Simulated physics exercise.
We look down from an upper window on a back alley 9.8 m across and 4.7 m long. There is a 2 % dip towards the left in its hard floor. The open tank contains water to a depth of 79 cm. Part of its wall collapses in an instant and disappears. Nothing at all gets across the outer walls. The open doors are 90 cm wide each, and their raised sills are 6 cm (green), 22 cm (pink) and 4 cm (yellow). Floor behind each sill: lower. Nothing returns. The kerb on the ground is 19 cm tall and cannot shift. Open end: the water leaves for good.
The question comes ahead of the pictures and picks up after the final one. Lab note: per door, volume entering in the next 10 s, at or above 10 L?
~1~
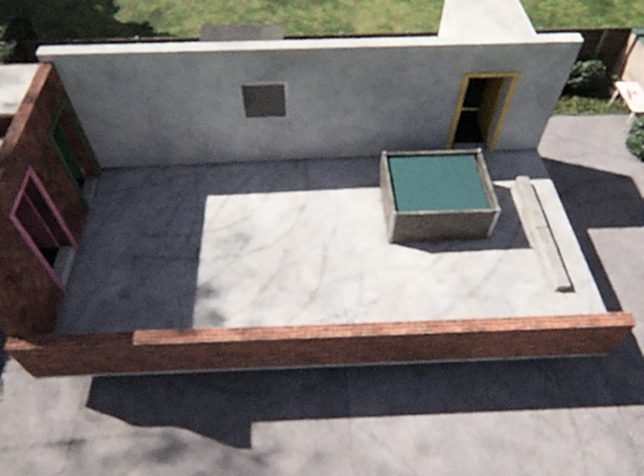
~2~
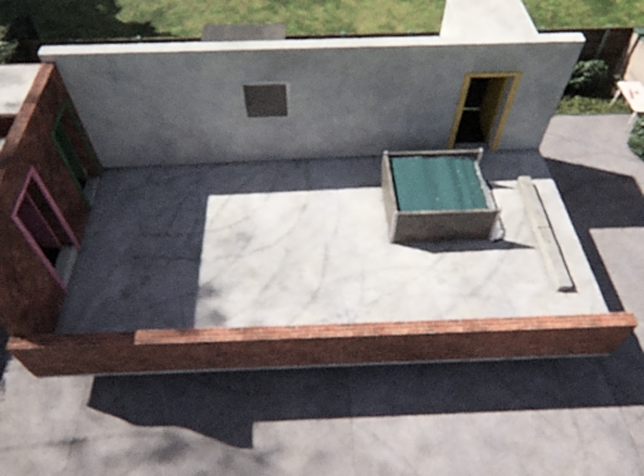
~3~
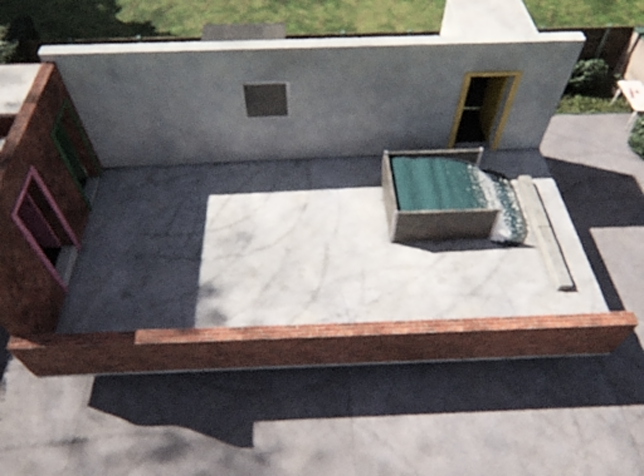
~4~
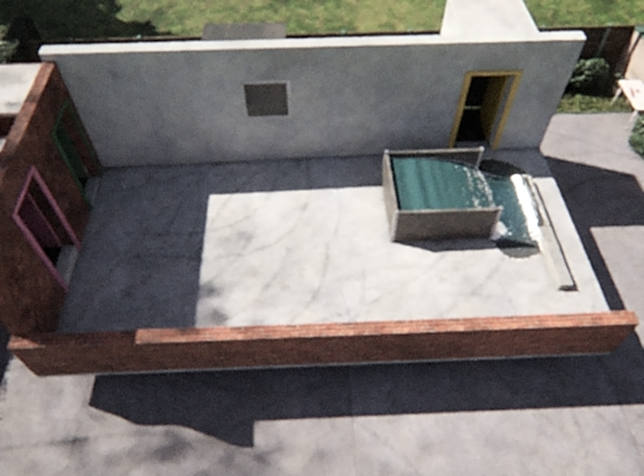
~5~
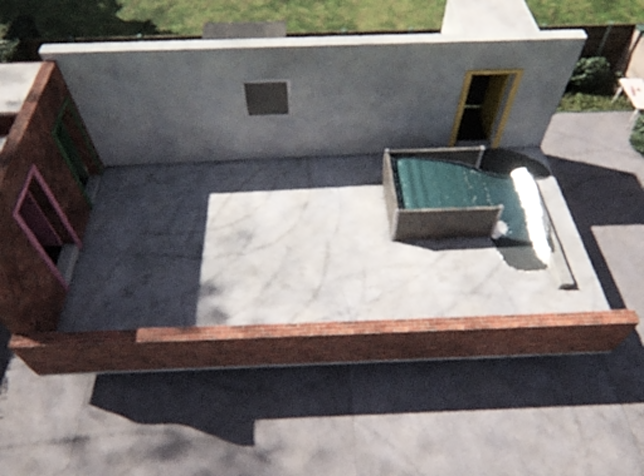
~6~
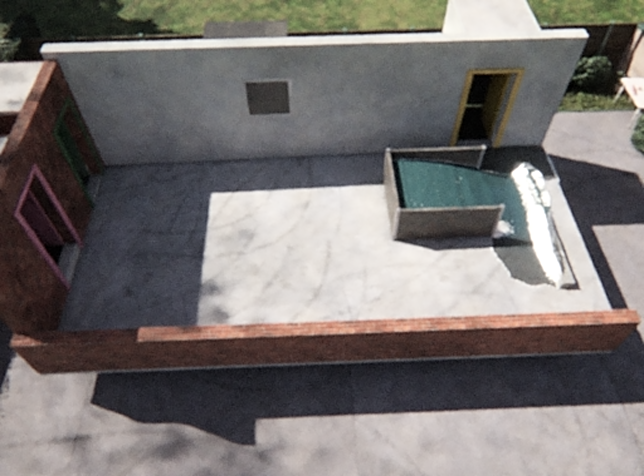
Per door: Green door below; pink door below; yellow door at or above.
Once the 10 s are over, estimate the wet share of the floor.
I'd say around 75 % is wet.
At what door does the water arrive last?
Last of all is the green door.
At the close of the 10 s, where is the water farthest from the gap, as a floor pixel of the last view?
Somewhere about (51, 354).
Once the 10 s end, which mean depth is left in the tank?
It averages close to 7 cm.
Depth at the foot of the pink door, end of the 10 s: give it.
Roughly 6.0 cm.
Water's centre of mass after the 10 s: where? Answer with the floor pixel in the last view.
The water's centre sits at about (324, 236).
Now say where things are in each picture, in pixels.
In the first frame, still water, 79 cm deep, in the open tank at (438, 183).
In the second frame, the front is at (493, 240), 0.9 m from the gap at (482, 198); 0.5 m2 of floor is under water; 79 cm left at the back of the open tank.
In the third frame, the front is at (516, 243), 1.1 m from the gap at (482, 199); 1.4 m2 of floor is under water; 79 cm left at the back of the open tank.
In the fourth frame, water pours out at (482, 200) and has run 1.5 m, to (537, 249); deepest outside 37 cm, 77 cm at the open tank's back.
In the fifth frame, water pours out at (482, 199) and has run 1.9 m, to (541, 166); deepest outside 40 cm, 69 cm at the open tank's back.
In the sixth frame, water pours out at (483, 199) and has run 2.3 m, to (544, 151); deepest outside 44 cm, 68 cm at the open tank's back.
A moment later water covers 15 % of the floor and is deepest (47 cm) near (527, 206); green door not reached, pink door not reached, yellow door 1 cm at the sill, 2 L in.
Soon after water covers 25 % of the floor and is deepest (32 cm) near (529, 212); green door not reached, pink door not reached, yellow door 8 cm at the sill, 7 L in.
Next water covers 30 % of the floor and is deepest (18 cm) near (538, 321); green door not reached, pink door not reached, yellow door 12 cm at the sill, 65 L in.
Later on water covers 55 % of the floor and is deepest (8 cm) near (497, 221); green door not reached, pink door not reached, yellow door 7 cm at the sill, 126 L in.
At the end water covers 75 % of the floor and is deepest (6 cm) near (51, 354); green door 4 cm at the sill, 0 L in, pink door 6 cm at the sill, 0 L in, yellow door 5 cm at the sill, 143 L in.
